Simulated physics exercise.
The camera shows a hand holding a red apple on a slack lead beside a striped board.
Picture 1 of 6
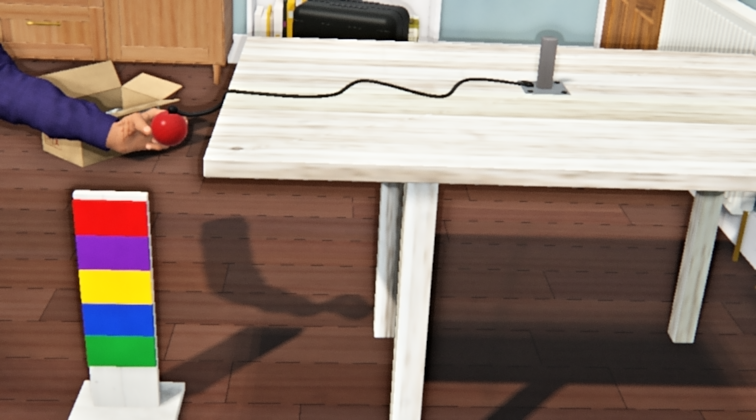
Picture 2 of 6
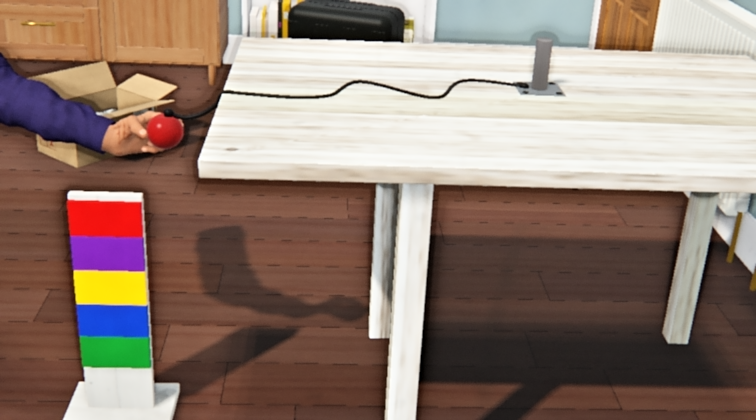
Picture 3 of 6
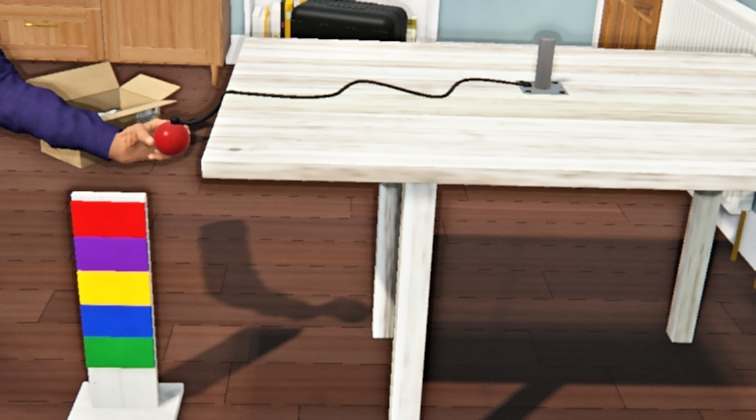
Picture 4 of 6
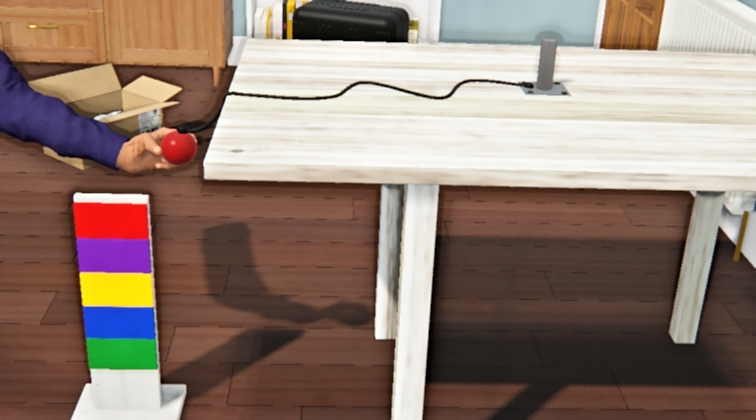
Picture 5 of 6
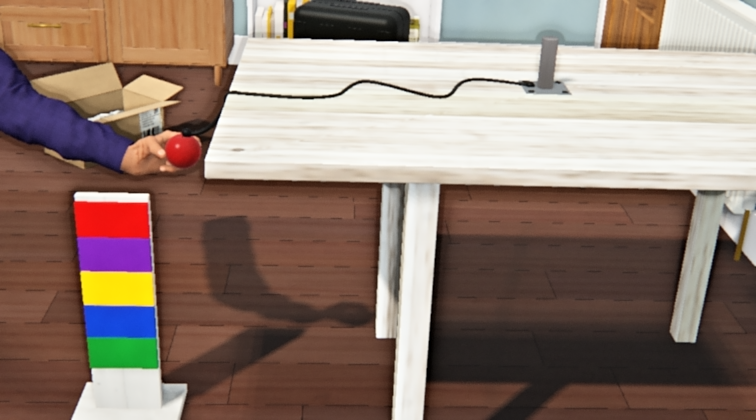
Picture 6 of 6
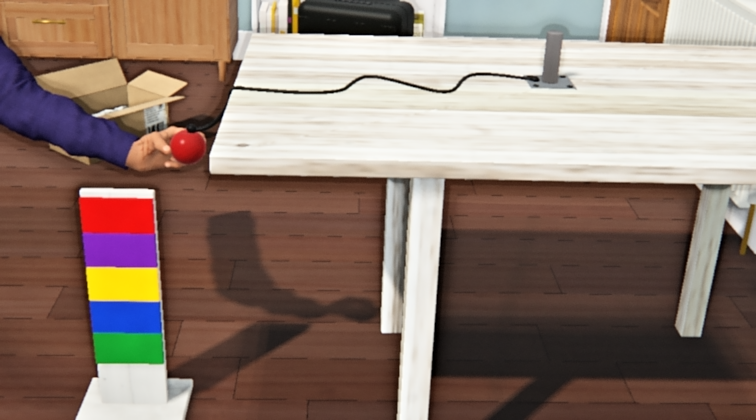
At first, a hand in a purple sleeve holds a small red ball-like object on a slack dark lead, above a board striped red, purple, yellow, blue and green, beside a pale wooden table. The hand then shifts slightly right and down, ending close to the table's left corner.
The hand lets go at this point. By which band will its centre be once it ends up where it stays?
By the purple band.
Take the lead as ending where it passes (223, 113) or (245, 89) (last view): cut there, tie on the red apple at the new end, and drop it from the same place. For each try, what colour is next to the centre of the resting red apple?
Red; none, it hangs higher.
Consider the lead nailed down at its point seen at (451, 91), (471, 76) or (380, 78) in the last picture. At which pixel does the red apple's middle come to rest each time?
Approximately (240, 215), (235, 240) and (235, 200), respectively.
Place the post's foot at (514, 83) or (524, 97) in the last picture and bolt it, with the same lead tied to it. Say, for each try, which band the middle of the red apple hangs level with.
Result per try, in order: Yellow / yellow.
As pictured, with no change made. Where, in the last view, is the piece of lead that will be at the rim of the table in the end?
It sits at about (318, 93).
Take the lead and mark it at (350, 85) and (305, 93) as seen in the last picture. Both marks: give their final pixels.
Point one: (278, 85); point two: (233, 105).
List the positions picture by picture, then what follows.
Red apple (169, 128); red (110, 219); purple (113, 254); yellow (116, 288); blue (118, 321); green (121, 353), in the first frame.
Red apple (165, 131); lead through (486, 81) (446, 94) (379, 85) (327, 96) (247, 94), in the second frame.
Red apple (171, 139), in the third frame.
Red apple (179, 148); lead through (491, 81) (451, 95) (384, 86) (332, 97) (252, 96), in the fourth frame.
Red apple (183, 151), in the fifth frame.
Red apple (188, 147); lead through (496, 75) (456, 88) (389, 80) (337, 91) (258, 90), in the sixth frame.
Soon after, apple near (197, 232); level with red.
After that, apple near (267, 244); level with purple.
And then, apple near (226, 248); level with purple.
In the end, apple near (234, 248); level with purple. At purple.
